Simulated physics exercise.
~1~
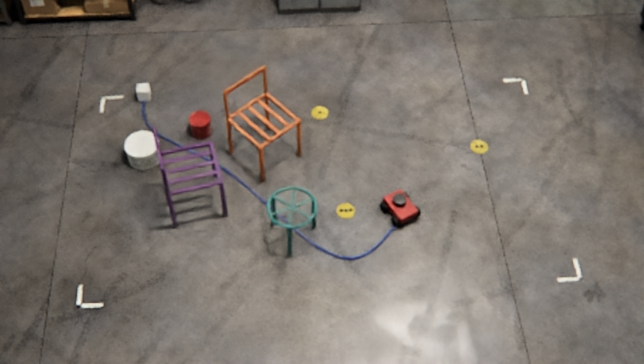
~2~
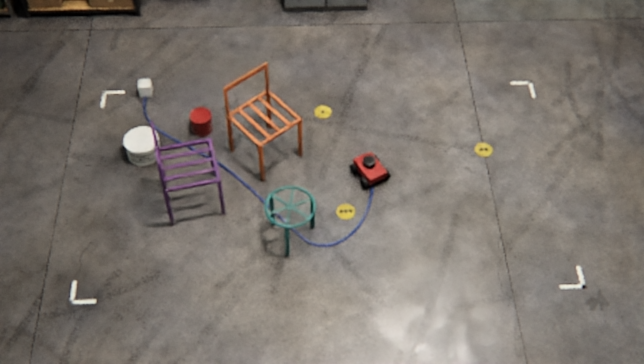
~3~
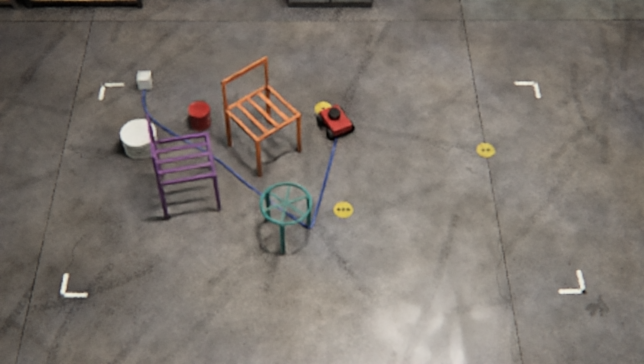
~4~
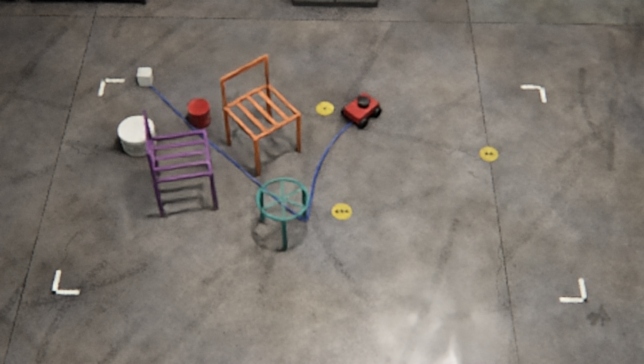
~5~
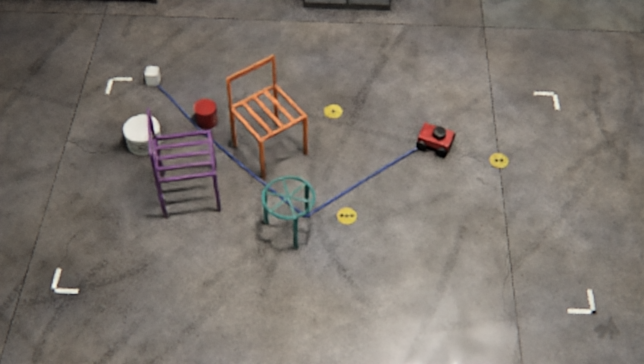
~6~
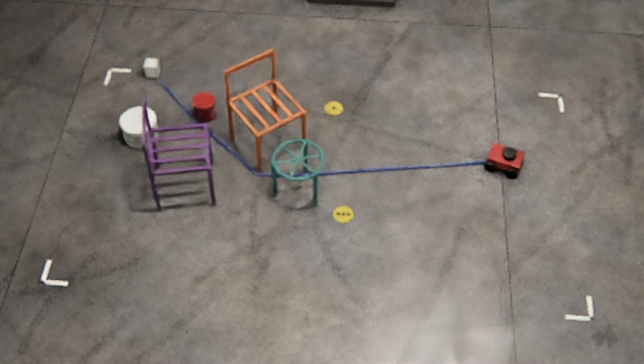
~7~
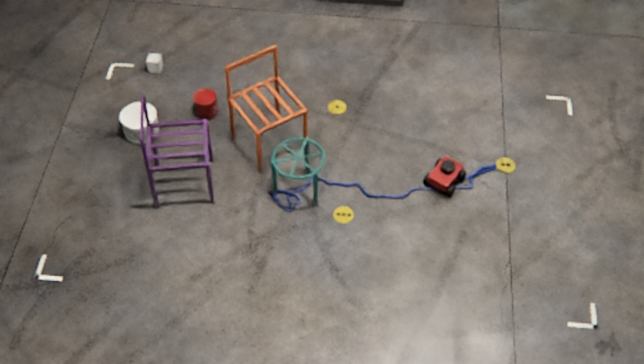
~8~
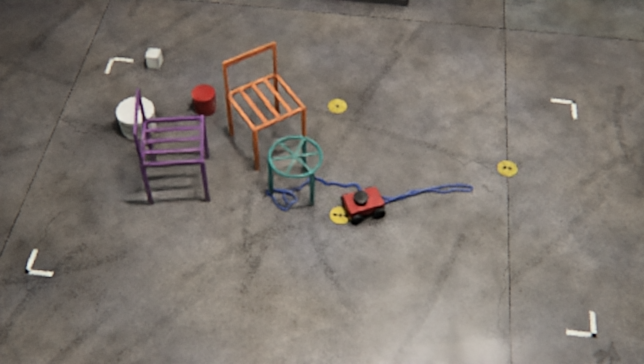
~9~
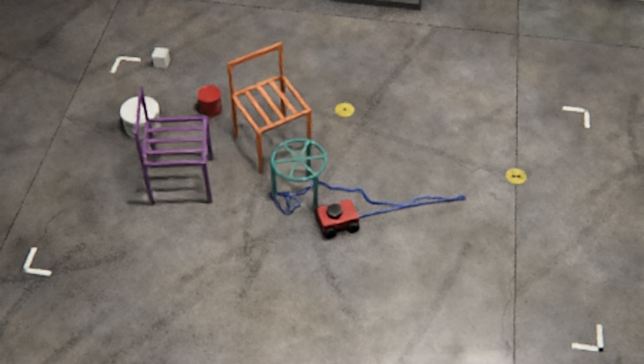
A little red cart trailing a blue lead drives up, then right past two chairs, two bins and a teal stool, pulling the lead taut and shifting the stool upward before the plug comes out, then returns left and stops near the stool, the lead lying loose.
